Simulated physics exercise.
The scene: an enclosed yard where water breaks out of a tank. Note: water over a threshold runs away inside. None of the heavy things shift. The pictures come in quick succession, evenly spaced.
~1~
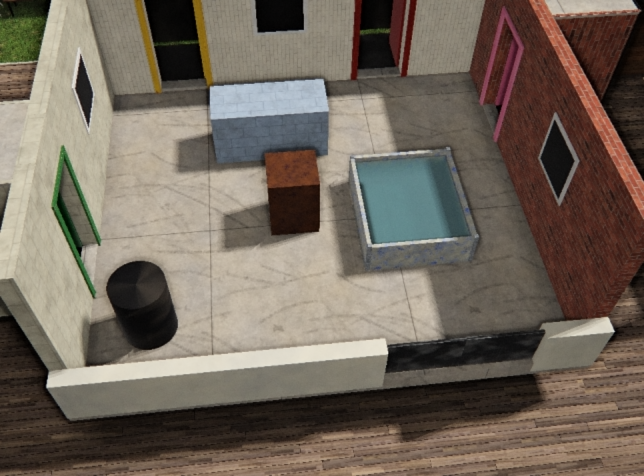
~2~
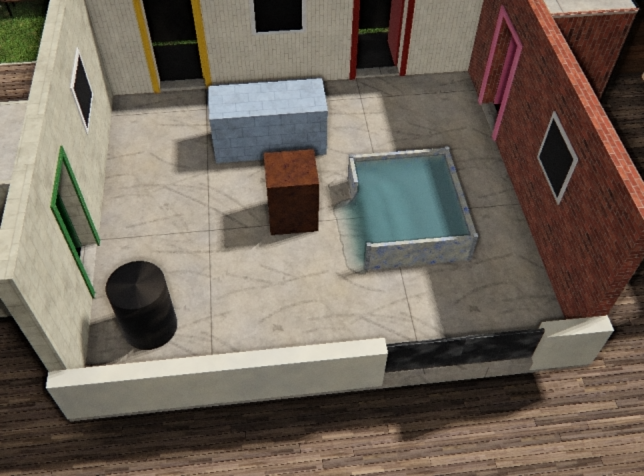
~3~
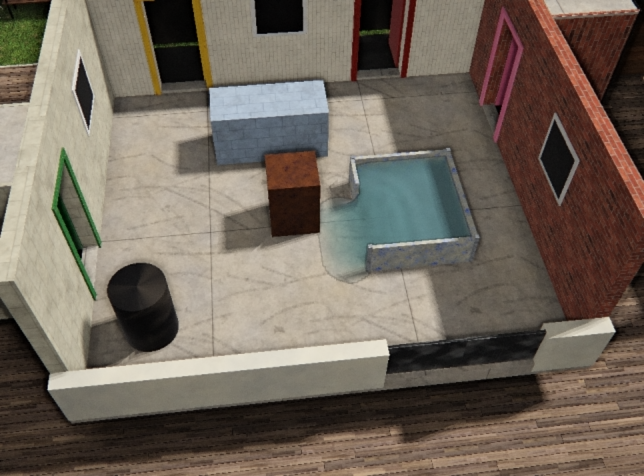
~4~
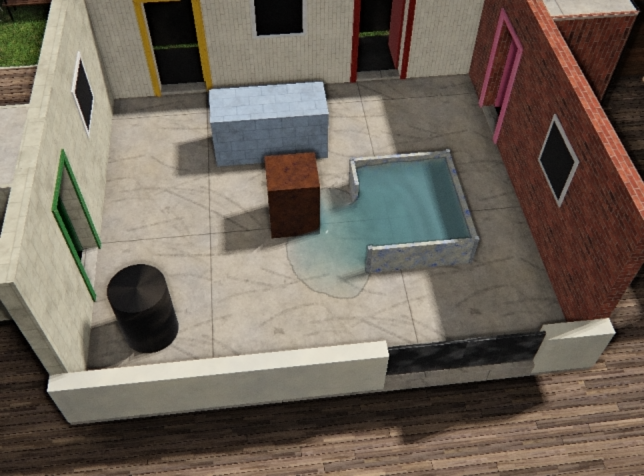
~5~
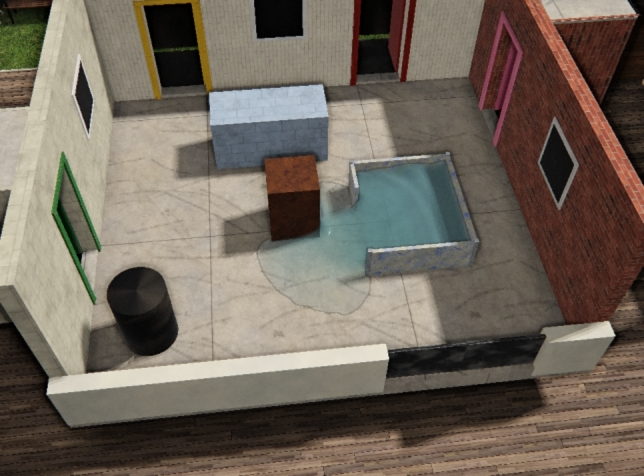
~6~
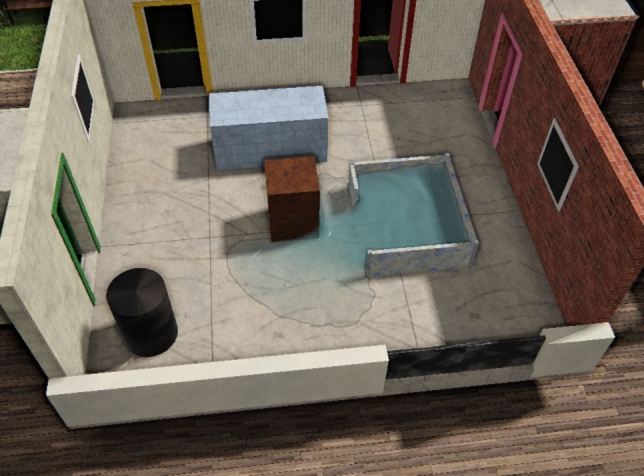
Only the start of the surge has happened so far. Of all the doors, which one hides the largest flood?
That would be the green door.
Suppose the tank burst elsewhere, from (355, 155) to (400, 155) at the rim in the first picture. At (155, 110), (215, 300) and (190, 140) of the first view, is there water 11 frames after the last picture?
Going through them one by one, I'd call them spared, spared and spared.
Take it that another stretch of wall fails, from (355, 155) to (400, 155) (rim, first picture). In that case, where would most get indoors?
It's the one in red, I reckon.
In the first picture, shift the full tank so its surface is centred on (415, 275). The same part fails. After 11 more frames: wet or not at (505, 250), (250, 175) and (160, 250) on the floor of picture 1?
In the order given: Not reached, not reached and wetted.
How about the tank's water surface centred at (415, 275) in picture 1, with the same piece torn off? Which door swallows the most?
Most goes in at the one in yellow.
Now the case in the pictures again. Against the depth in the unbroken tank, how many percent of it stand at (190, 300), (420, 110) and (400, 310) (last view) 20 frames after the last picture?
Approx. values, in order: 10 %, 2 %, 0 %.
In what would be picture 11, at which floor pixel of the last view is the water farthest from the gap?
About at (119, 291).
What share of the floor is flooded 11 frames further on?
Share estimate: About 35 per cent.
A moment on, water covers 20 % of the floor; green door not reached, red door not reached, yellow door not reached, pink door not reached.
Next, water covers 35 % of the floor; green door a trickle in, red door not reached, yellow door not reached, pink door not reached.
Then, water covers 50 % of the floor; green door some in, red door wet at the sill, nothing in, yellow door not reached, pink door not reached.
Later, water covers 60 % of the floor; green door a lot in, red door wet at the sill, nothing in, yellow door not reached, pink door wet at the sill, nothing in.
In the end, water covers 90 % of the floor; green door a lot in, red door wet at the sill, nothing in, yellow door a trickle in, pink door wet at the sill, nothing in; the green door has let in the most.
